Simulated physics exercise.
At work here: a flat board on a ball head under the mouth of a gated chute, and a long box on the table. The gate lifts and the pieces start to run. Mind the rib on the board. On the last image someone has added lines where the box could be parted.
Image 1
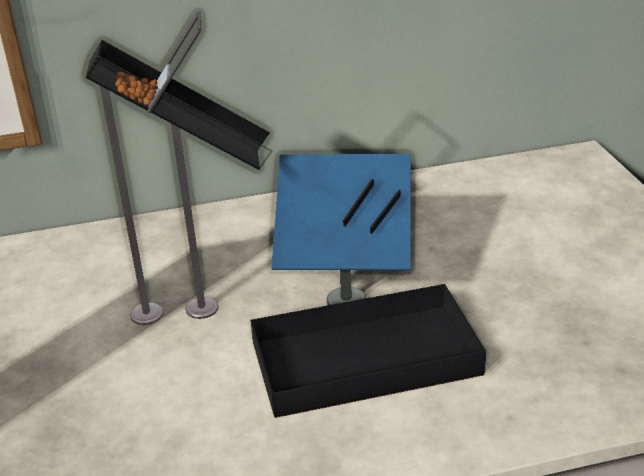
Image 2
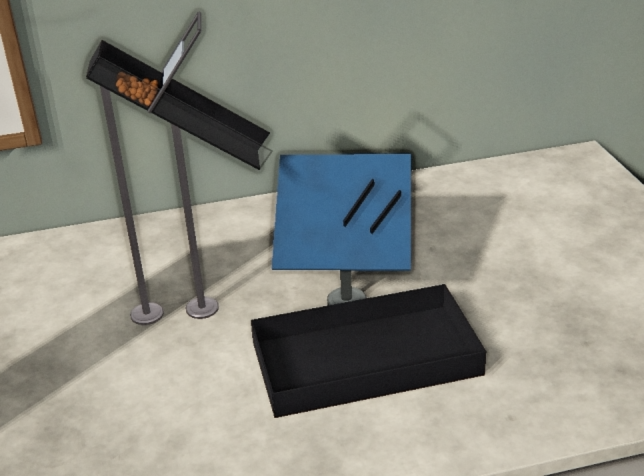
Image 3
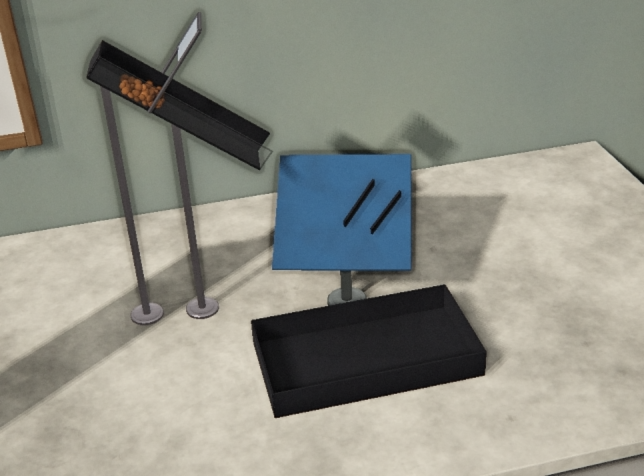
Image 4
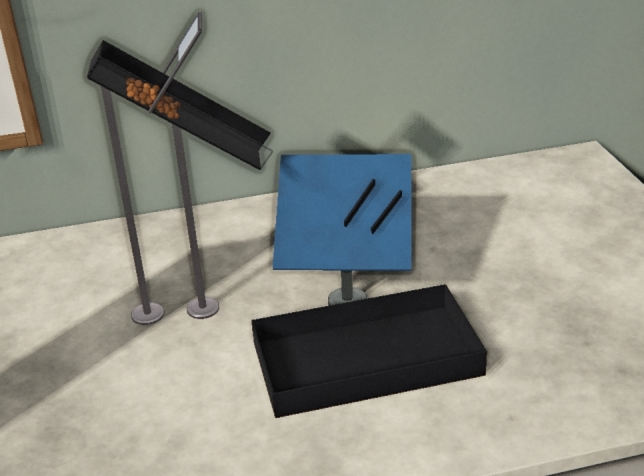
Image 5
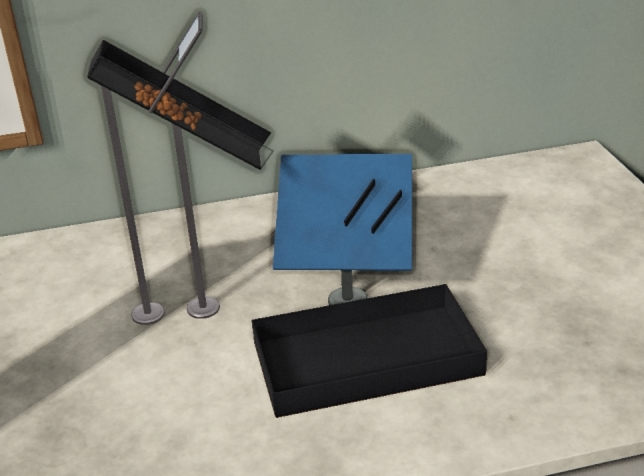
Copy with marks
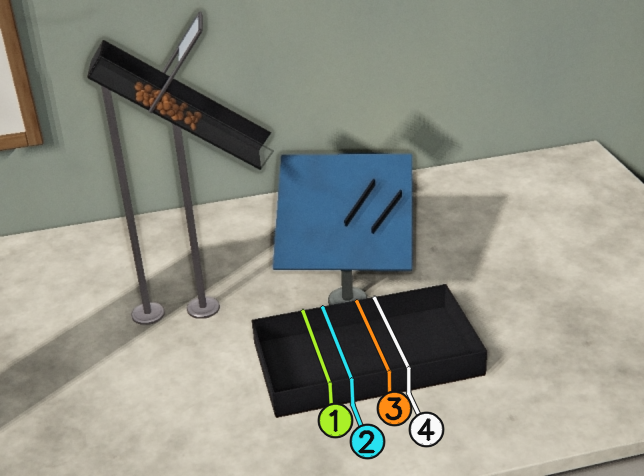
On a pale tabletop, a small gate swung up on a raised, sloping black chute, and the orange-brown bits behind it began sliding down past it, above a tilted blue board and an empty black box.
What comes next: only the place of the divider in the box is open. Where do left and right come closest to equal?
The best line is 2.
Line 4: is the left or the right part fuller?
The left side.
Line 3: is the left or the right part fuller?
The left side.
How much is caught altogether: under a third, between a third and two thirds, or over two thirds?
It is over two thirds.
On the marked copy, line 1 crosses the front rim at (329, 383); line 2 crosses the front rim at (351, 378); line 3 crosses the front rim at (388, 371); line 4 crosses the front rim at (408, 367).
With 1, of what is caught, a small share on the left of the divider, all but a few on the right.
With 2, of what is caught, close to half on the left of the divider, close to half on the right.
With 3, of what is caught, the bulk on the left of the divider, a small share on the right.
With 4, of what is caught, all but a few on the left of the divider, a small share on the right.
